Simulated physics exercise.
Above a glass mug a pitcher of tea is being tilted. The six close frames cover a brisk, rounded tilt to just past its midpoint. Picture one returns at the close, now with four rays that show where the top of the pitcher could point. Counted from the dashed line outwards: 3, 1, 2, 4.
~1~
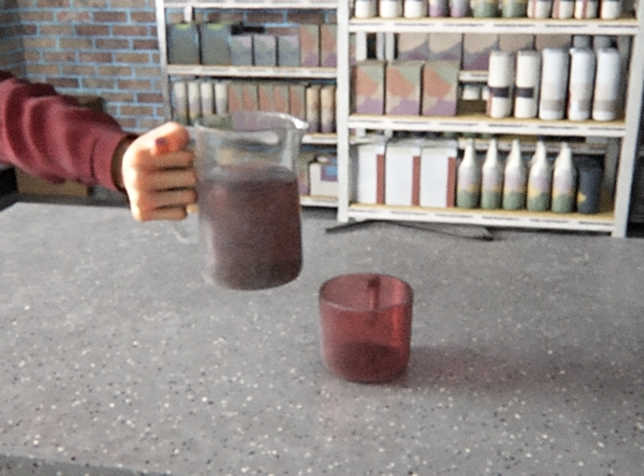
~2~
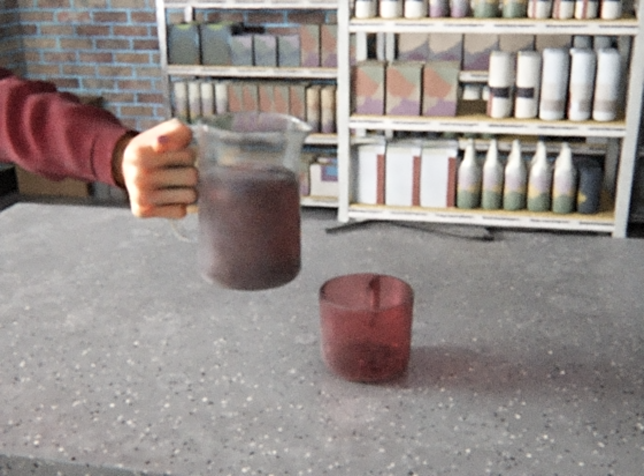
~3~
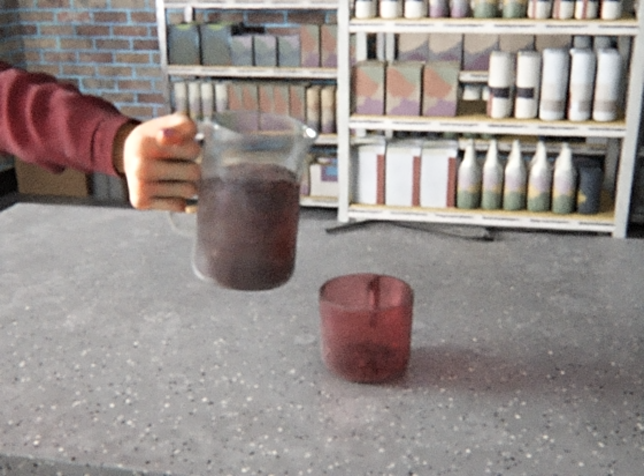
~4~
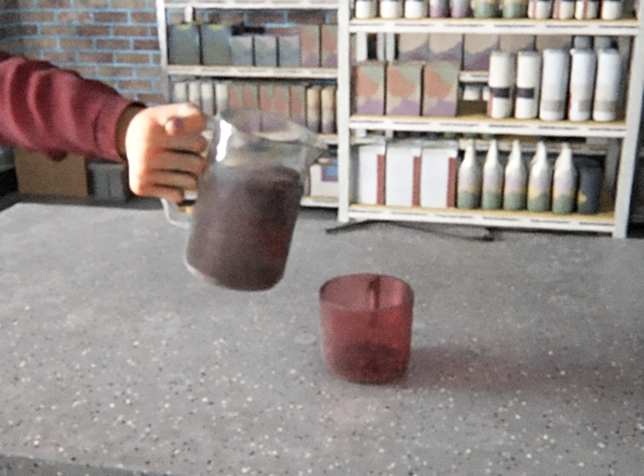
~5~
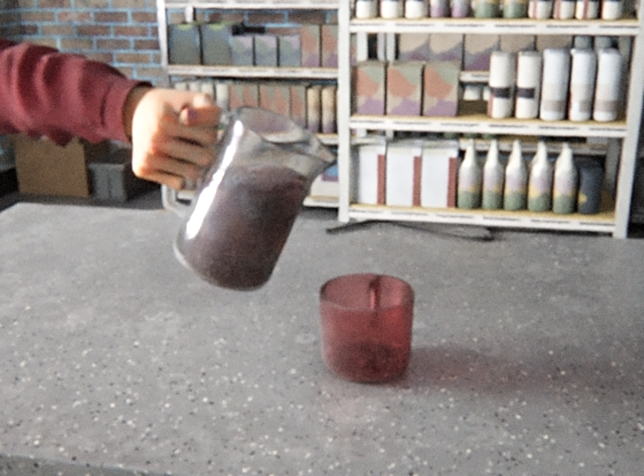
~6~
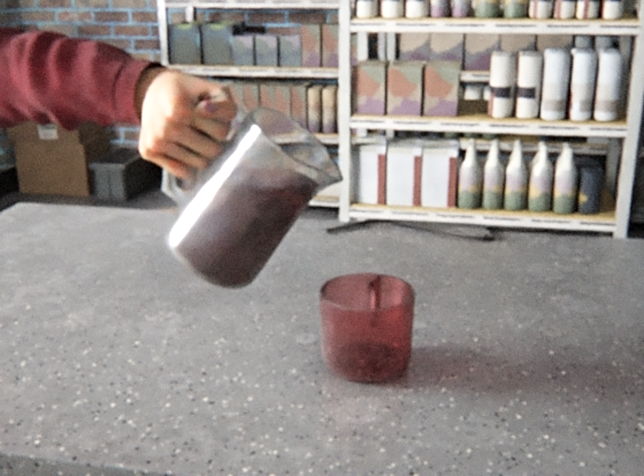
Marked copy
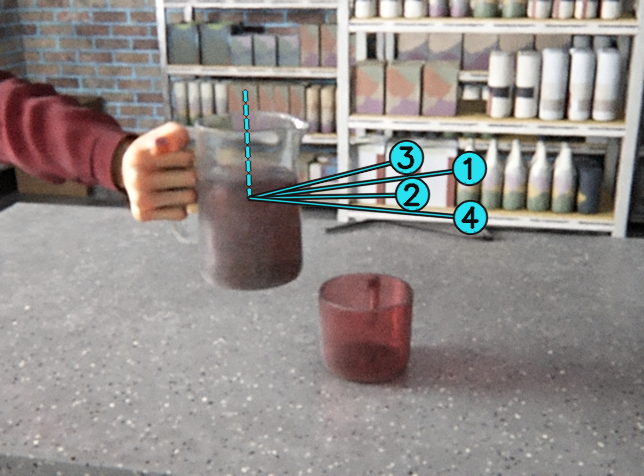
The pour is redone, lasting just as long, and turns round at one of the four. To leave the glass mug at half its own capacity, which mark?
Tilt 3 does it best.
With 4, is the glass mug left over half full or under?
Over half.
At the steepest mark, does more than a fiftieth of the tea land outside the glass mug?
Yes.
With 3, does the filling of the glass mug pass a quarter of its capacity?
Yes, clearly.
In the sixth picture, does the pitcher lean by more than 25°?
Yes, it does.
On the marked copy, 1 at (452, 171); 2 at (395, 195); 3 at (390, 163); 4 at (453, 216).
If 1 is chosen, the glass mug ends with about 68 % of what it can hold; 6 % of the tea is spilt.
If 2 is chosen, the glass mug ends with about 77 % of what it can hold; 13 % of the tea is spilt.
If 3 is chosen, the glass mug ends with about 52 % of what it can hold.
If 4 is chosen, the glass mug ends with about 79 % of what it can hold; 23 % of the tea is spilt.
